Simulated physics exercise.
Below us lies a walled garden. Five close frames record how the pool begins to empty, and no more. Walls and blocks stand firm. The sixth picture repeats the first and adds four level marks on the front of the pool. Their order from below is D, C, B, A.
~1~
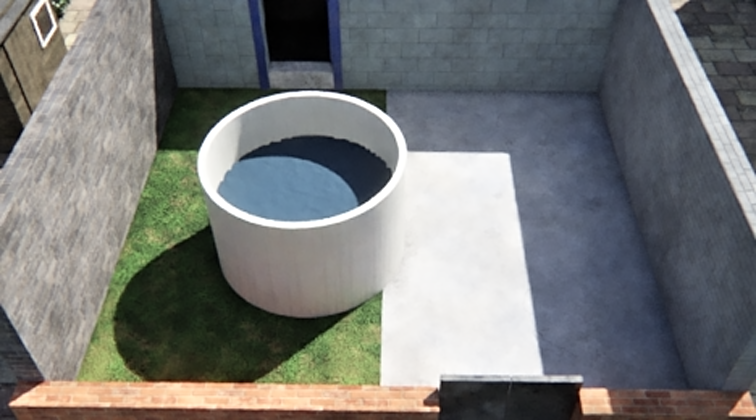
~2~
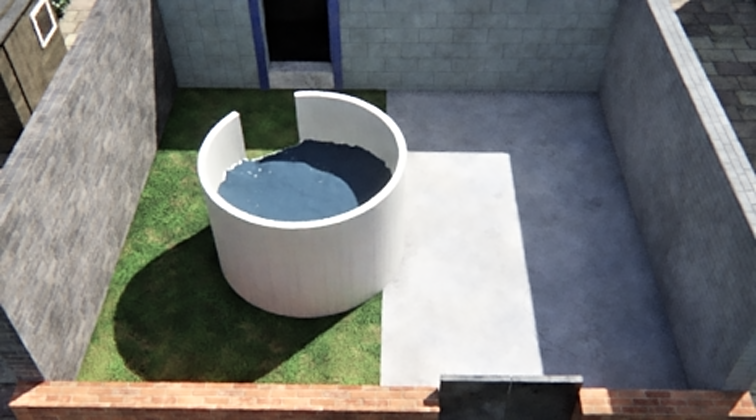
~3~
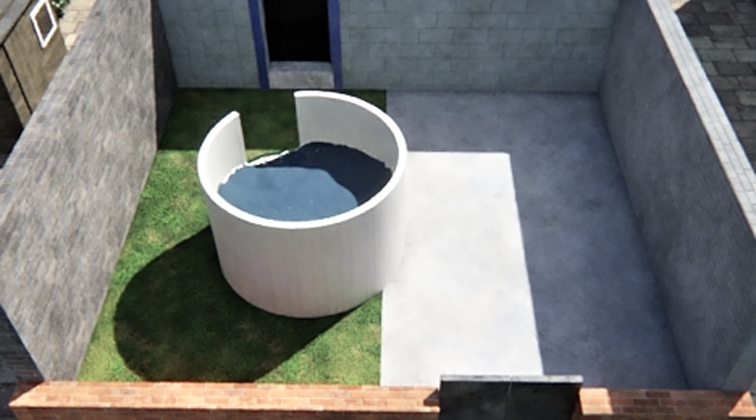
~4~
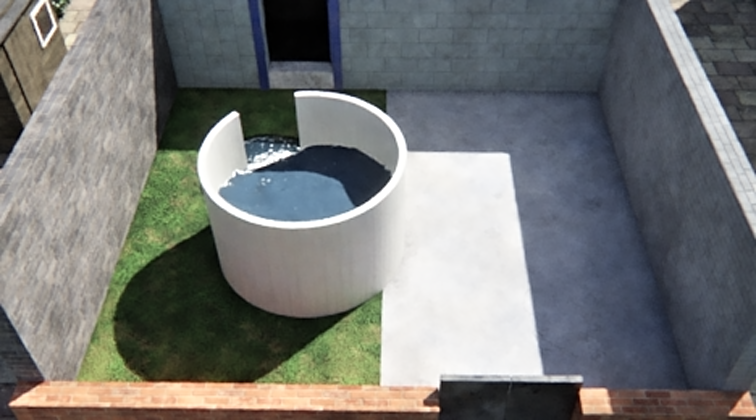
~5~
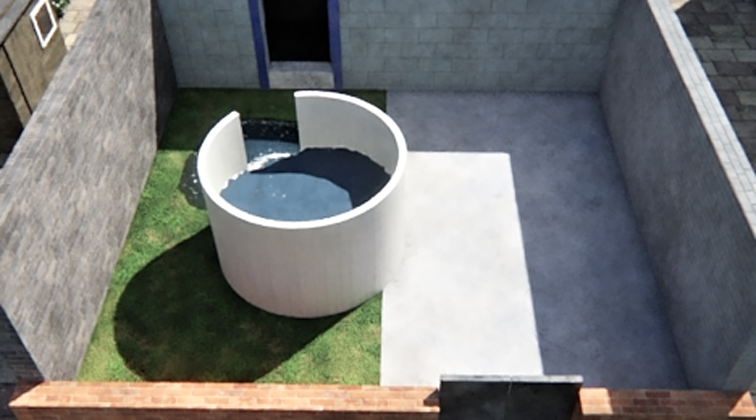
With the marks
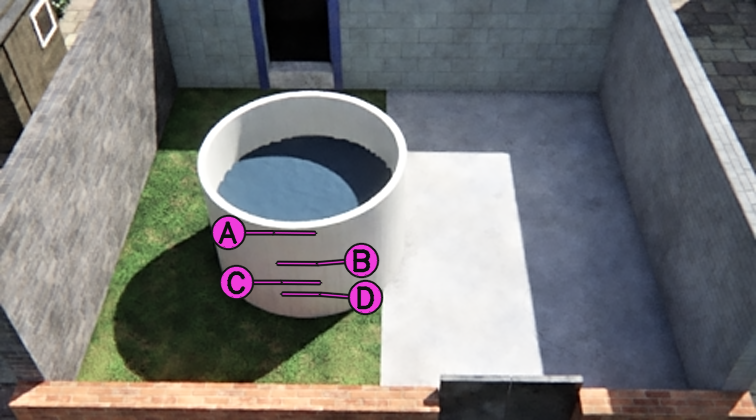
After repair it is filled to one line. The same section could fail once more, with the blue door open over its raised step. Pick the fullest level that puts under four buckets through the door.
Use level B.
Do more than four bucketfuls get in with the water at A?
Yes, that goes wrong.
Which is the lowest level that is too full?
Level A.
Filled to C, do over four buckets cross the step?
No, not at all.
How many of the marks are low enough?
Three of them.
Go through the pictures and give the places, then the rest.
In the first picture, water in the pool at rest, its middle at (307, 193); foot of the blue doorway at (302, 89); shut gate at (509, 384).
In the second picture, water covers 1 % of the ground, its front hidden from here.
In the third picture, water covers 2 % of the ground, its front hidden from here.
In the fourth picture, water covers 5 % of the ground, its front hidden from here.
In the fifth picture, 8 % of the ground under water, visible out to (195, 182).
In magenta, A at (293, 233); B at (297, 263); C at (300, 282); D at (301, 294); from the bottom up D, C, B, A.
For level A, about 8 bucketfuls get in.
For level B, a splash gets over, under a bucket.
For level C, nothing gets over.
For level D, nothing gets over.
